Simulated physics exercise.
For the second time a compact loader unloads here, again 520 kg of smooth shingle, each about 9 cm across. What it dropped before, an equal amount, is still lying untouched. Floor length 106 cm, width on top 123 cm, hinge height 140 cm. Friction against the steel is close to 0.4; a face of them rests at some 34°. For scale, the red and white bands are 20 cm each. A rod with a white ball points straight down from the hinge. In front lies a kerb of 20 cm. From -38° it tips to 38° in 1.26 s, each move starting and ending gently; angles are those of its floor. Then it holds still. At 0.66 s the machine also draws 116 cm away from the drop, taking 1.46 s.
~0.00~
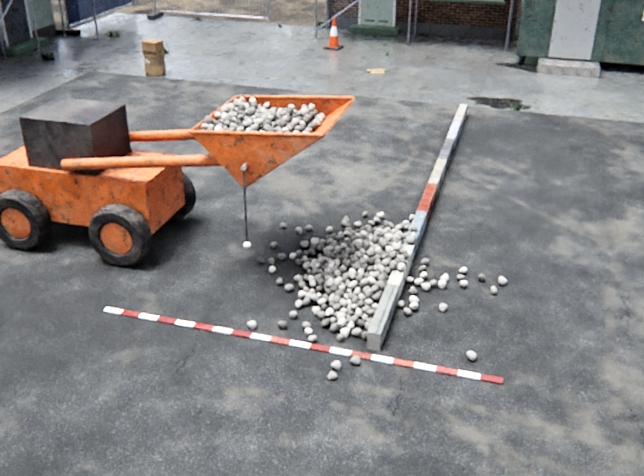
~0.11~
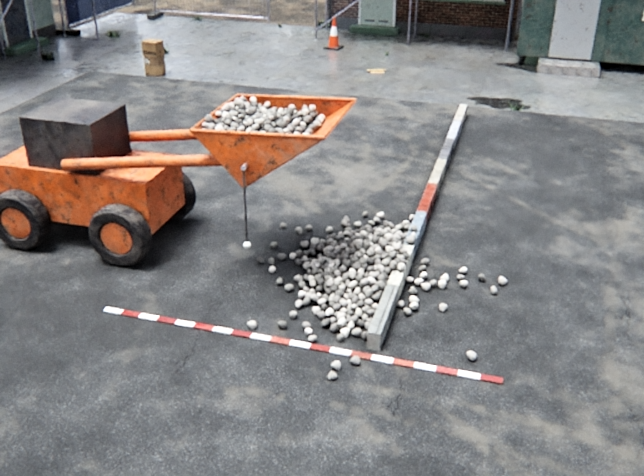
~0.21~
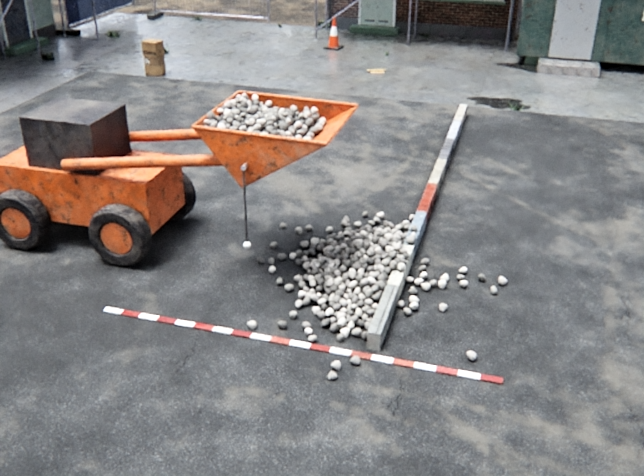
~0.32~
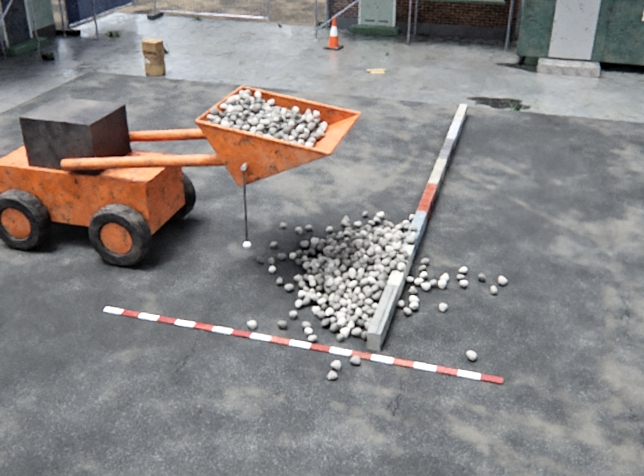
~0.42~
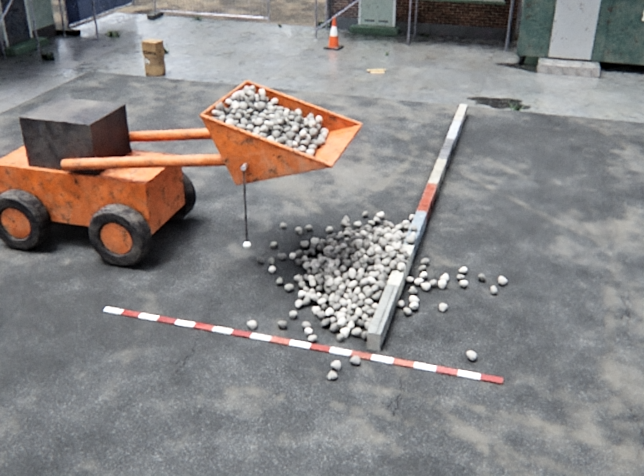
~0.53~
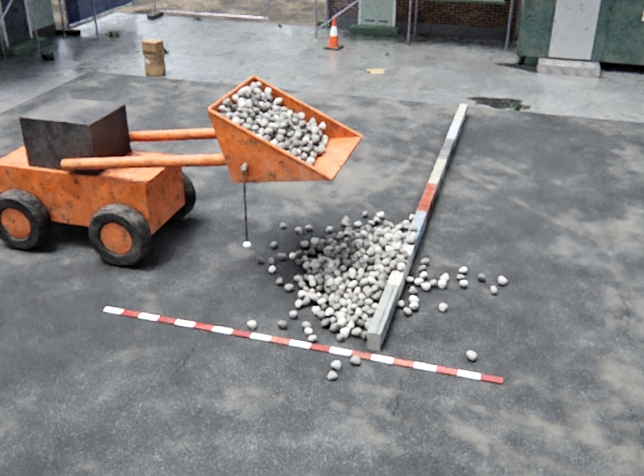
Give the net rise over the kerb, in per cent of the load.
Some 0 per cent is added.
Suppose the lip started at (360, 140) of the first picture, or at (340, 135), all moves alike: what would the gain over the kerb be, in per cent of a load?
First some 0, then 0 per cent.
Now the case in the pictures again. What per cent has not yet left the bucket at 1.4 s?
It holds some 25 per cent.
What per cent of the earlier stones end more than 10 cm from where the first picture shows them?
About 5 per cent.
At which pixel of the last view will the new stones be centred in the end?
Their middle is at about (304, 257).
After 0.9 s the floor is at 26°; in per cent of one load, 99 in the bucket, 98 on this side of the kerb, 4 over the kerb; the foremost stones are at (473, 292).
After 1.4 s the floor is at 38°; in per cent of one load, 24 in the bucket, 172 on this side of the kerb, 4 over the kerb; the foremost stones are at (473, 292).
After 2.6 s the floor is at 38°; in per cent of one load, 0 in the bucket, 196 on this side of the kerb, 4 over the kerb; the foremost stones are at (473, 292).
After 5.3 s the floor is at 38°; in per cent of one load, 0 in the bucket, 196 on this side of the kerb, 4 over the kerb; the foremost stones are at (473, 292). Net gain over the kerb, 0.
